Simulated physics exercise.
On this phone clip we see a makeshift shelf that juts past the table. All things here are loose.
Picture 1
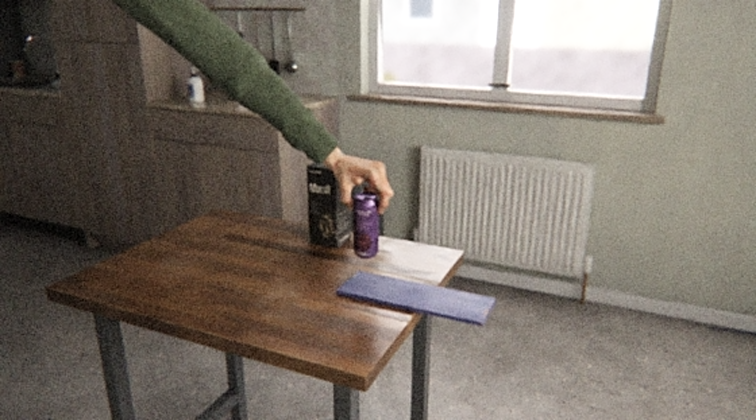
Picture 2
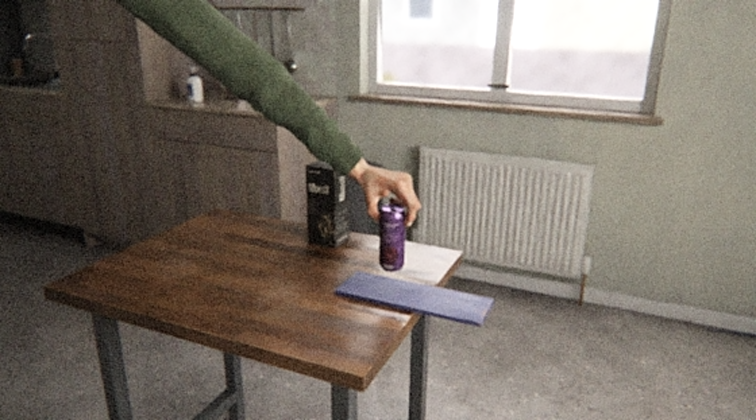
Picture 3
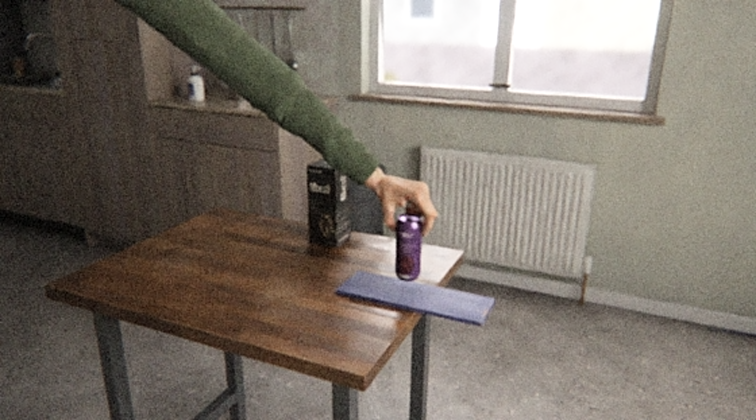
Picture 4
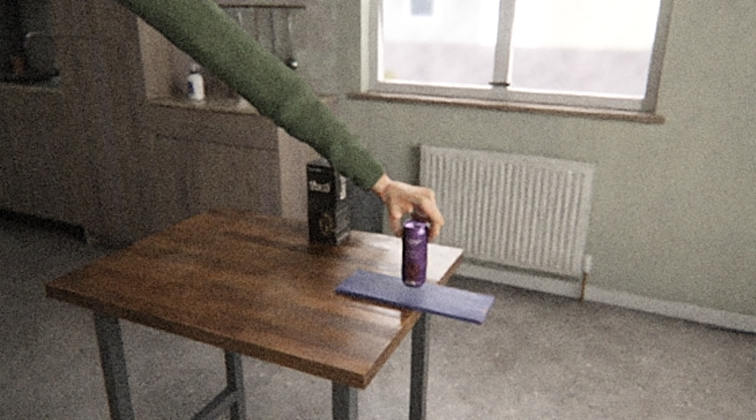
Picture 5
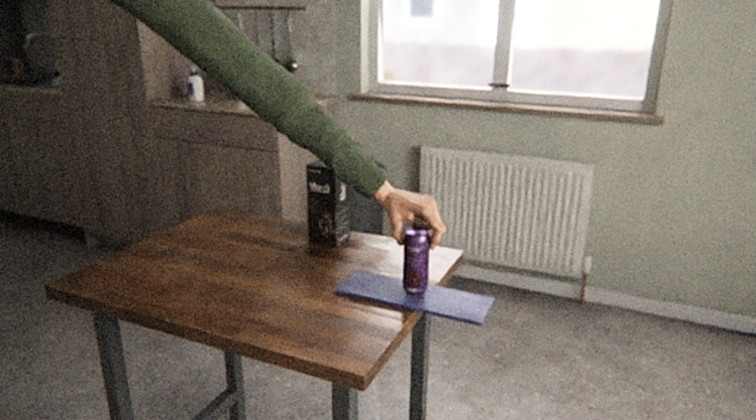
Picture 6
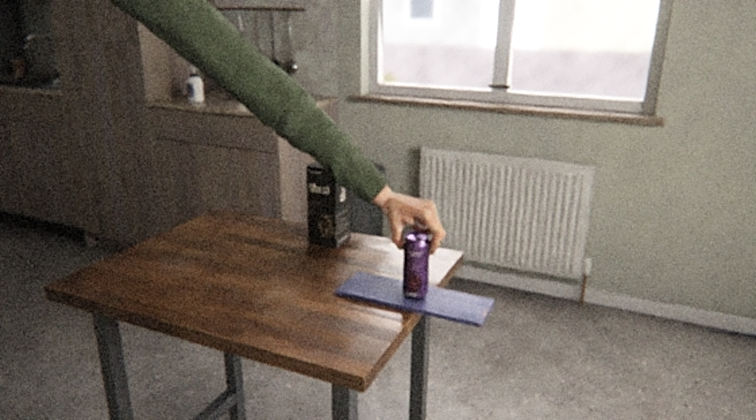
A purple can, gripped from above by a hand in a green sleeve, moved right from beside a dark box and was lowered onto a blue board jutting over the wooden table's edge.
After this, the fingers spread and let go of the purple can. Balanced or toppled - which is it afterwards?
Balanced.
Then, 0.40 s after the last picture, nothing has stirred.
Then, 0.80 s after the last picture, purple can resting near (416, 266).
At rest, all 3 in place. Seen from the same camera at the end, purple can near (416, 266). The board keeps its balance.
